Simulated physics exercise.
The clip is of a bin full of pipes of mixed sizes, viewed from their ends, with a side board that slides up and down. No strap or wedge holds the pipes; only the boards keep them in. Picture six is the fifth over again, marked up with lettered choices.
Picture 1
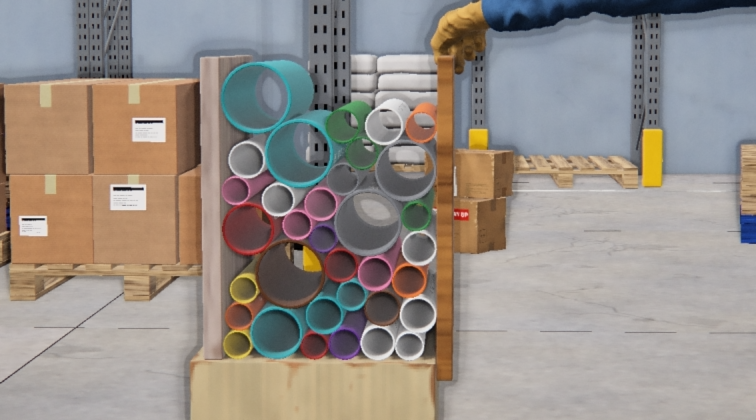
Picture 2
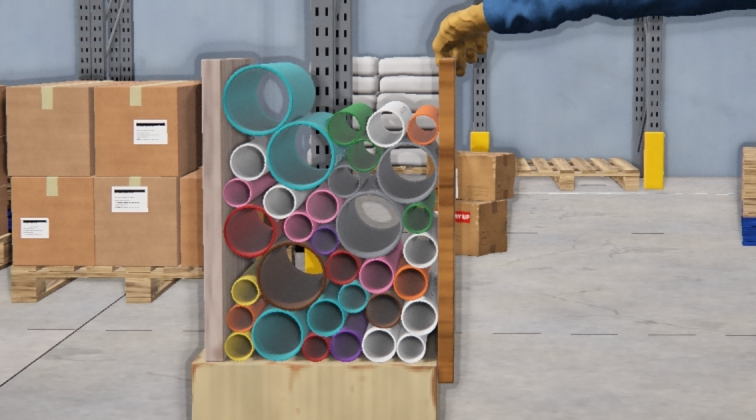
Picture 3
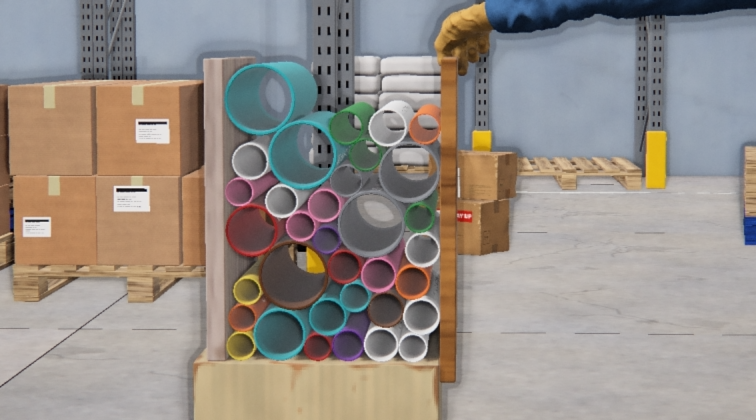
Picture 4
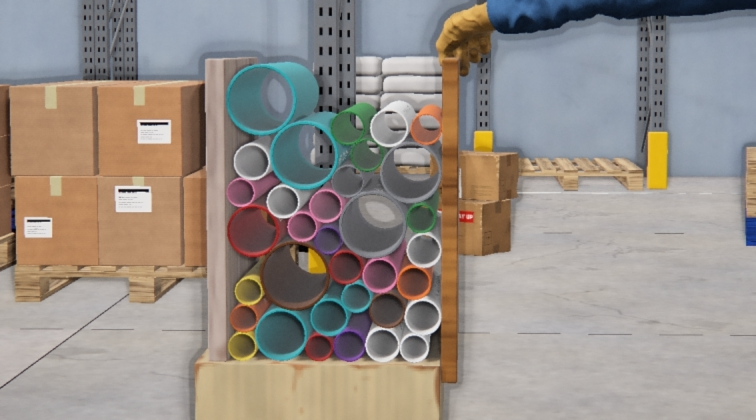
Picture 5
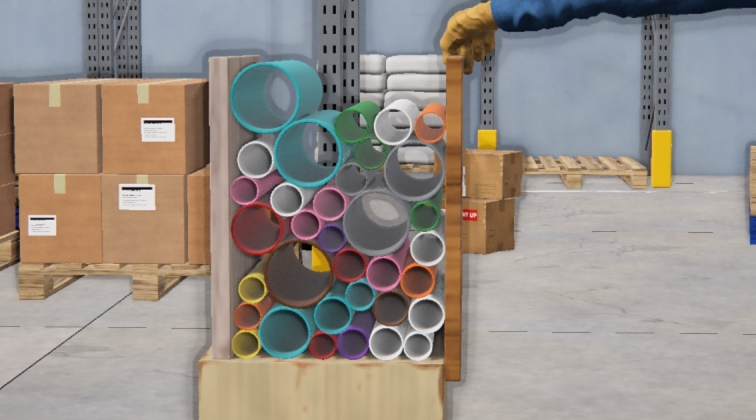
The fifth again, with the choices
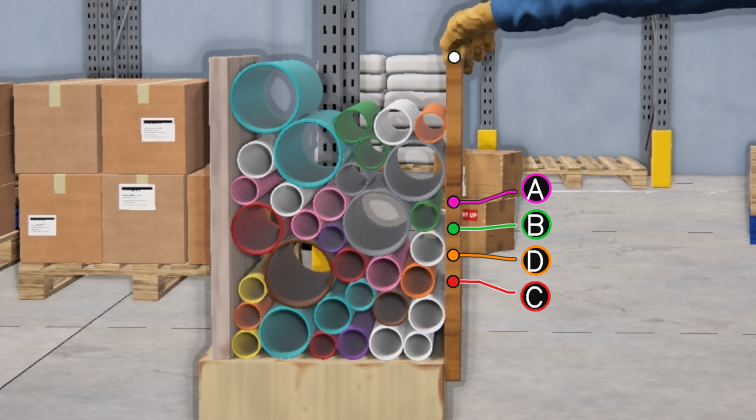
Pipes of mixed sizes in turquoise, grey, brown, red, pink, green, white, orange, yellow and purple fill a bin, seen end-on from the front in a warehouse. Boxes on a pallet stand at left, white bundles and metal uprights behind, and a gloved hand rests atop the right-hand wooden board. Hand, board and pipes keep their arrangement, while the view shifts very slightly.
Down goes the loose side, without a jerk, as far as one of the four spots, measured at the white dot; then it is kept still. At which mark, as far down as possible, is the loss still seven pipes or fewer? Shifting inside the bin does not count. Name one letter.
Lower it to D and no more.
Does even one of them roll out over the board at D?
Yes, at D.
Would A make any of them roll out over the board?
Yes.
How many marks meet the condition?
Three of them.
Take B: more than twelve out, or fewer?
It loses fewer than twelve.
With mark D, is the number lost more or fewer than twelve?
It loses fewer than twelve.
On the copy, A at (454, 202); B at (454, 229); C at (453, 282); D at (454, 255); the white dot at (455, 57).
On D. First, top of the board (446, 145).
Then, top of the board (445, 240).
Finally, top of the board (445, 254), six out over the board.
By contrast, A three out over the board; B three out over the board; C more than seven out over the board.
